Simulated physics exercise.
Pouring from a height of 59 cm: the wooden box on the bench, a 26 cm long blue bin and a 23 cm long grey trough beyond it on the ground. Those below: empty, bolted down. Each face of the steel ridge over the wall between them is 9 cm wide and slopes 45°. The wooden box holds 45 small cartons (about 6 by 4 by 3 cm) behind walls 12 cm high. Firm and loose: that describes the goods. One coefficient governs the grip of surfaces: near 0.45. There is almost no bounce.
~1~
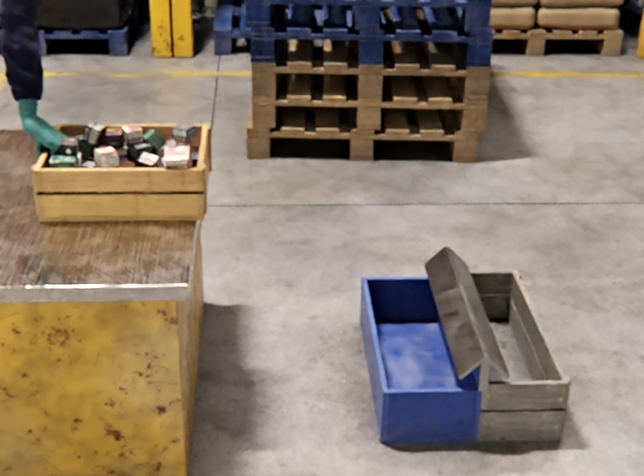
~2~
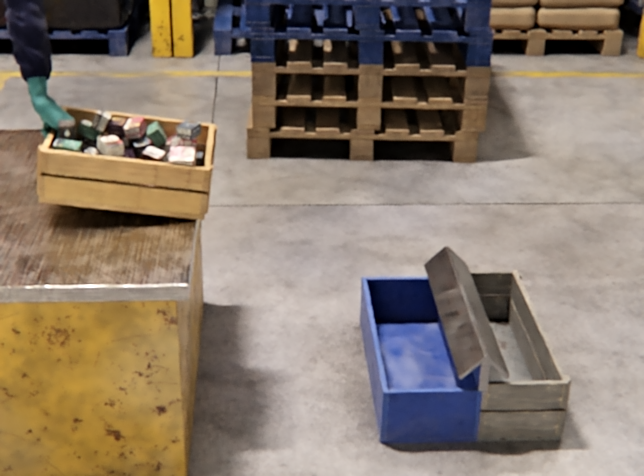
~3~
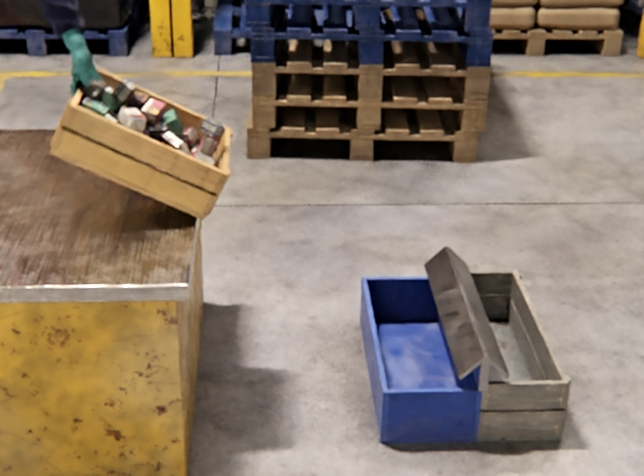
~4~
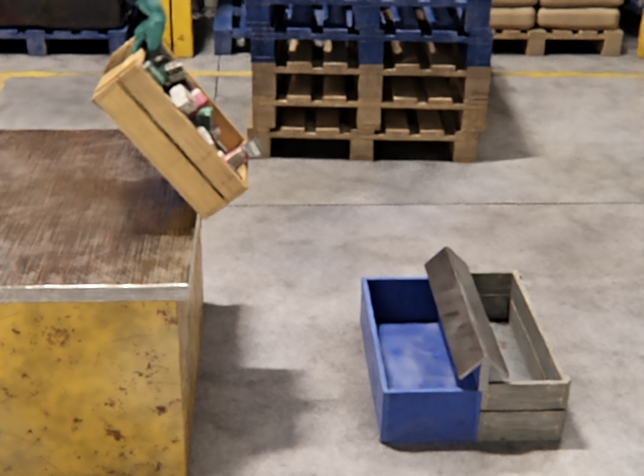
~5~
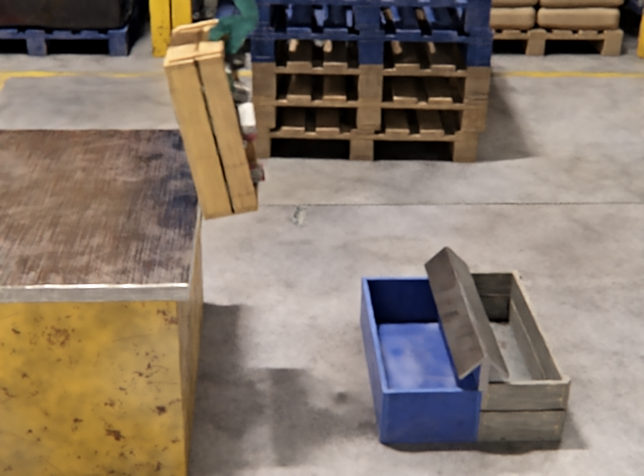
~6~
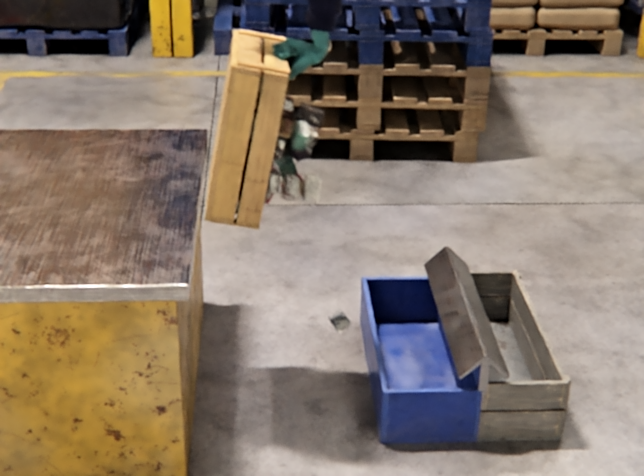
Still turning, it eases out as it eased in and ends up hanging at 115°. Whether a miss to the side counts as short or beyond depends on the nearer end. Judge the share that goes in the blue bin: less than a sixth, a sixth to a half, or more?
Into the blue bin go between one sixth and half of them in the end.
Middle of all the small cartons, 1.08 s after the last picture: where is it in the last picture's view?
Around (352, 371).
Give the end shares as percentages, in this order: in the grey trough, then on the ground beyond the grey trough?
0 and 0 %.
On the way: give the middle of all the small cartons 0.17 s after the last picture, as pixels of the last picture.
(314, 242).
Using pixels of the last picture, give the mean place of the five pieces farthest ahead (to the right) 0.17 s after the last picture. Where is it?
They're centred near (392, 289).
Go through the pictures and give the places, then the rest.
In the first picture (each is followed by its nearest rim corner in this view), wooden box, (40, 169); blue bin, (388, 391); 0° from level; none out.
The second picture shows wooden box, (46, 150); 8° from level.
The third picture shows wooden box, (77, 106); 27° from level.
The fourth picture shows wooden box, (141, 67); 52° from level; 1 out, the lowest carton at (254, 149).
The fifth picture shows wooden box, (223, 60); 78° from level; 2 out, the lowest carton at (299, 216).
The sixth picture shows wooden box, (288, 81); blue bin, (388, 391); 101° from level; 9 out, the lowest carton at (340, 322).
Then, 0.17 s after the last picture, tilt 115°; 14 still in the wooden box, 1 in the blue bin, 1 on the ground short of the blue bin and 29 in the air.
Then, 0.39 s after the last picture, tilt 115°; 5 still in the wooden box, 16 in the blue bin, 15 on the ground short of the blue bin and 9 in the air.
Then, 0.69 s after the last picture, tilt 115°; 2 still in the wooden box, 16 in the blue bin, 25 on the ground short of the blue bin and 2 in the air.
Outcome (1.08 s after the last picture), 16 in the blue bin and 29 on the ground short of the blue bin. Asked share, 16 of 45, 36 per cent.
